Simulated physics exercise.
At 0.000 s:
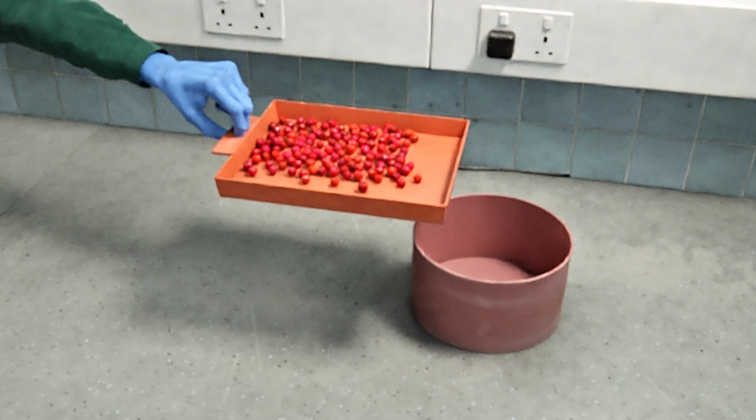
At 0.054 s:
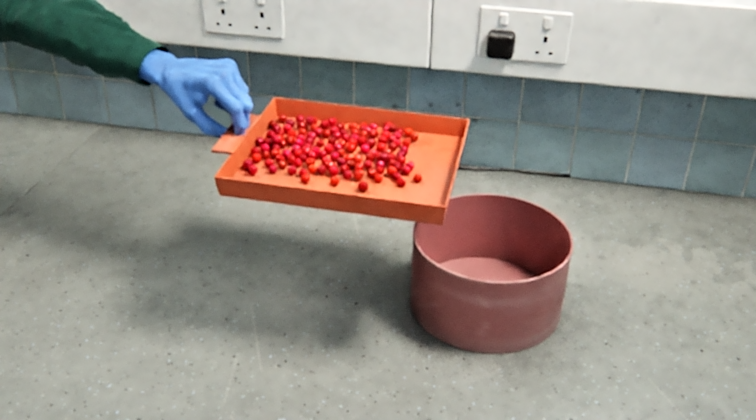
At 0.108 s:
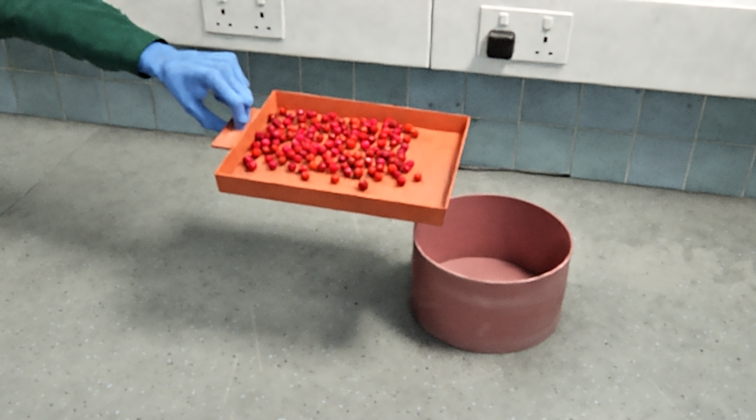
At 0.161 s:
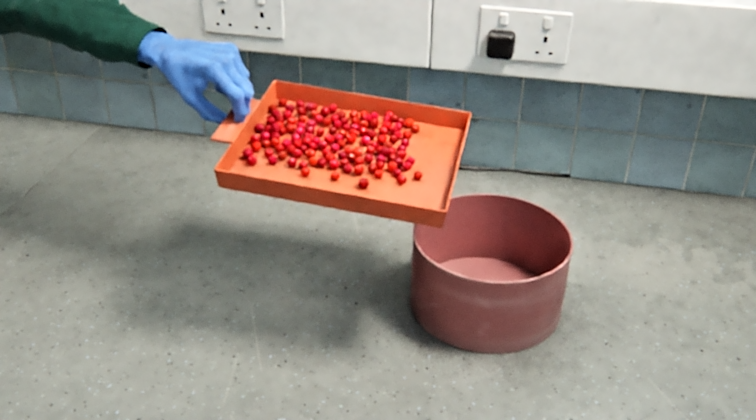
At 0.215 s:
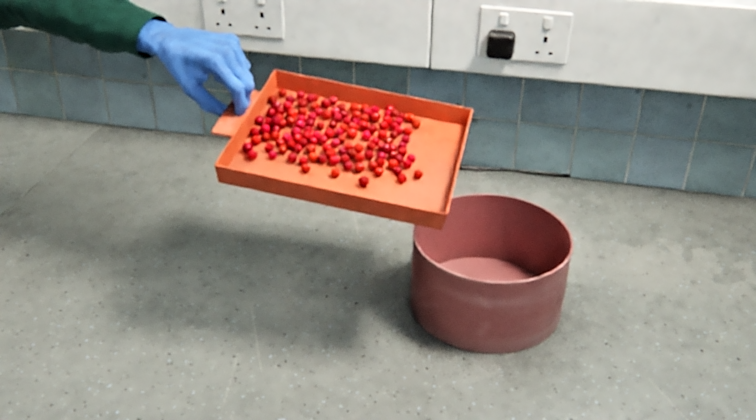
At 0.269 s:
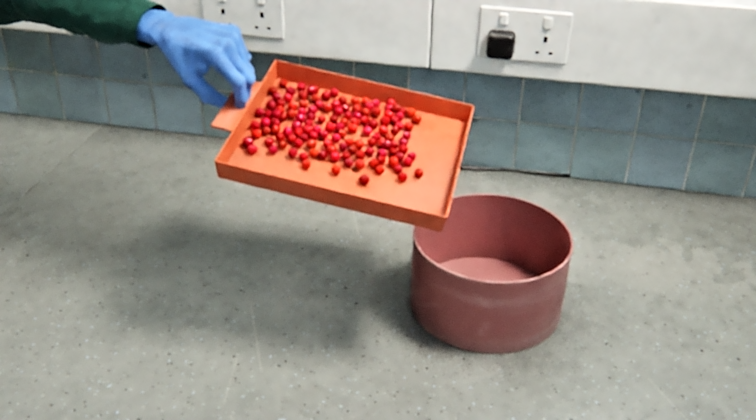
Orange tray of red cranberries tilting gradually as a blue-gloved hand raises its left end beside an empty reddish pot.
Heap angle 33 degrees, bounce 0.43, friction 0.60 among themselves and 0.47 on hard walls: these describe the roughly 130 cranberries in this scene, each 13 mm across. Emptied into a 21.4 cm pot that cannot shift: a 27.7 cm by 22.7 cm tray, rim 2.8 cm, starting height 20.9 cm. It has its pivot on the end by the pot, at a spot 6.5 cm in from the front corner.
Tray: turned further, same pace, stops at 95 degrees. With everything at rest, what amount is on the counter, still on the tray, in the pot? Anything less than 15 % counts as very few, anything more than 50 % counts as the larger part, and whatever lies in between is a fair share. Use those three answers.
Counter: The larger part. Left on the tray: Very few. Pot: Very few.
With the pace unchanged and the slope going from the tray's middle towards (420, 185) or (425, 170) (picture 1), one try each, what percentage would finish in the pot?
I'd put it at roughly 60 per cent for the first tilt and roughly 95 per cent for the second.
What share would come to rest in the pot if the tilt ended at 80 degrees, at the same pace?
Estimated share: About 0 %.
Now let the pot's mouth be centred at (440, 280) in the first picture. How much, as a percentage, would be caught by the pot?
Share in pot at that spot: Some 100 in a hundred.
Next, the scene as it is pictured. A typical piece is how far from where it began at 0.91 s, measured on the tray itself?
Around 12 centimetres.
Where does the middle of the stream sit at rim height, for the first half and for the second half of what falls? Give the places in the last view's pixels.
First near (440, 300), later near (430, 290).
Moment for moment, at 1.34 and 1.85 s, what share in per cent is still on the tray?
Sequence: 90; 45.
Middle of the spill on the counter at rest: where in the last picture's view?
The spill is centred close to (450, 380).
After 0.91 s, tilt 51 degrees; the tray holds 100 %, the pot 0 %.
After 1.34 s, tilt 77 degrees; the tray holds 90 %, the pot 0 %.
Then, at 1.85 s, tilt 95 degrees; the tray holds 45 %, the pot 0 %.
In the end, at 2.9 s, counter 90 %, tray 5 %, pot 0 %.
